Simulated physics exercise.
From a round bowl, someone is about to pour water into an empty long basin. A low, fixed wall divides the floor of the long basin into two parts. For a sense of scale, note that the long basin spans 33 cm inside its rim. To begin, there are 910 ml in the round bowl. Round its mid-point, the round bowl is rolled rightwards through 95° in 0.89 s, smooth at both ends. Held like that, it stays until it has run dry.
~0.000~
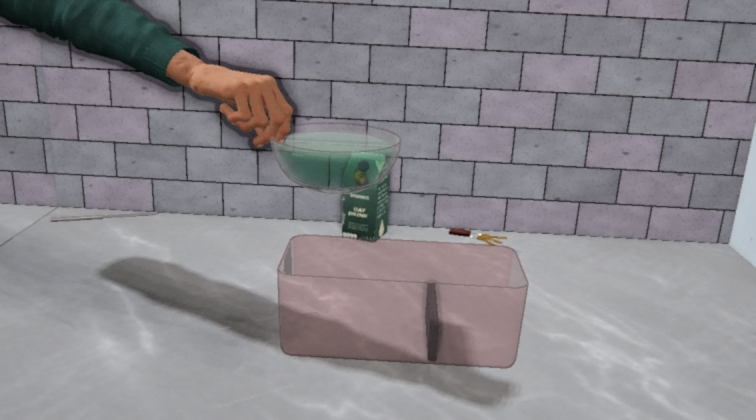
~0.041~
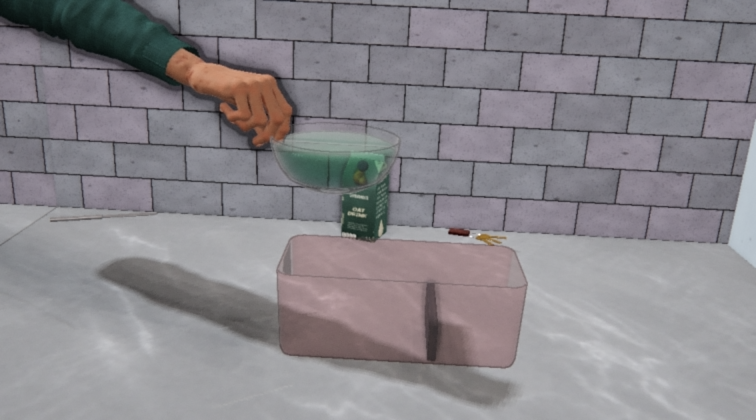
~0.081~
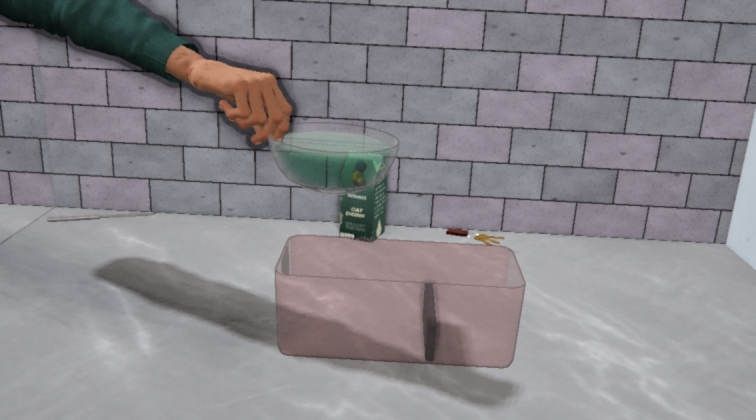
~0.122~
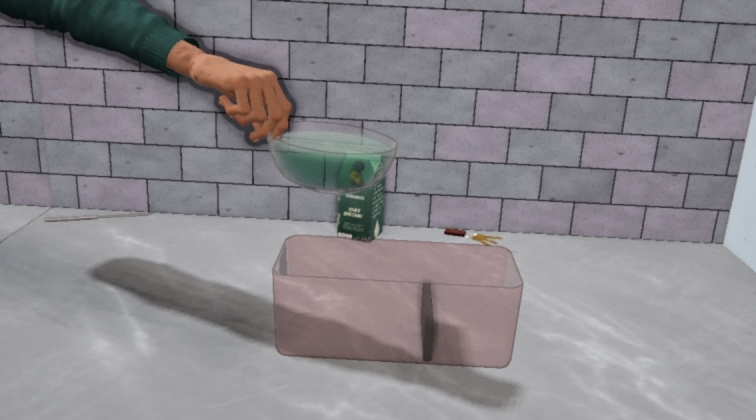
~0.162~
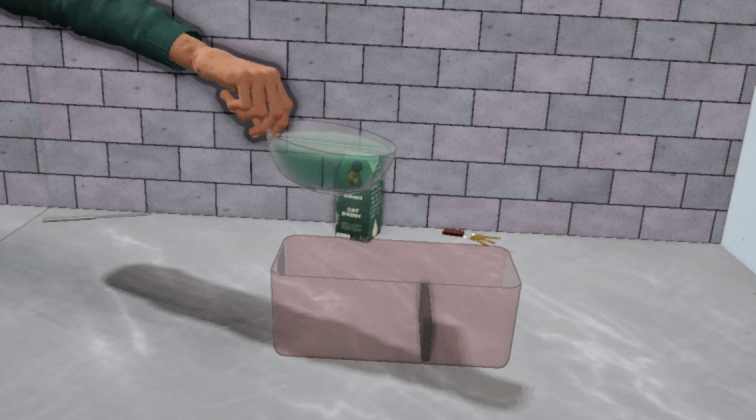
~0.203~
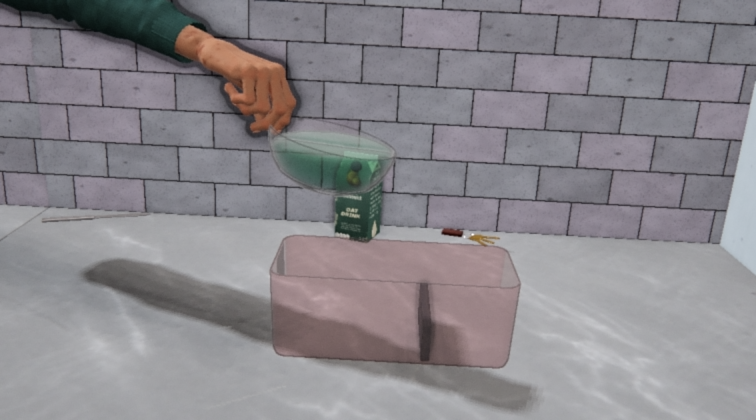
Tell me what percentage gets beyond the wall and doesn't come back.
Around 50 % gets beyond the wall and stays.
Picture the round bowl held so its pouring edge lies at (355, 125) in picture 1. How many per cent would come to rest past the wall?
Then I'd expect something near 5 per cent.
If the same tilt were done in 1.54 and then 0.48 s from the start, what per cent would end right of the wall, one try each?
Result: 65 per cent, then 30 per cent.
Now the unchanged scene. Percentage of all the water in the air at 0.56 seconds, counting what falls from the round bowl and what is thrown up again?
About 44 per cent.
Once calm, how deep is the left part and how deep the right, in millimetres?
Left part about 14 mm deep, right part about 30 mm deep.
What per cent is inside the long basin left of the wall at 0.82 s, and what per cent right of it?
38 per cent left and 52 right, roughly.
Then, 0.56 s in, the tilt is 66° and 37 per cent is still to pour, 4 is left of the wall and 15 right of it.
Then, 0.82 s in, the tilt is 94° and 3 per cent is still to pour, 37 is left of the wall and 51 right of it.
Then, 1.09 s in, the tilt is 95° and 0 per cent is still to pour, 47 is left of the wall and 50 right of it.
Then, 1.39 s in, the tilt is 95° and 0 per cent is still to pour, 47 is left of the wall and 50 right of it.
Finally, 47 per cent lies left of the wall, 50 right of it and 3 outside.
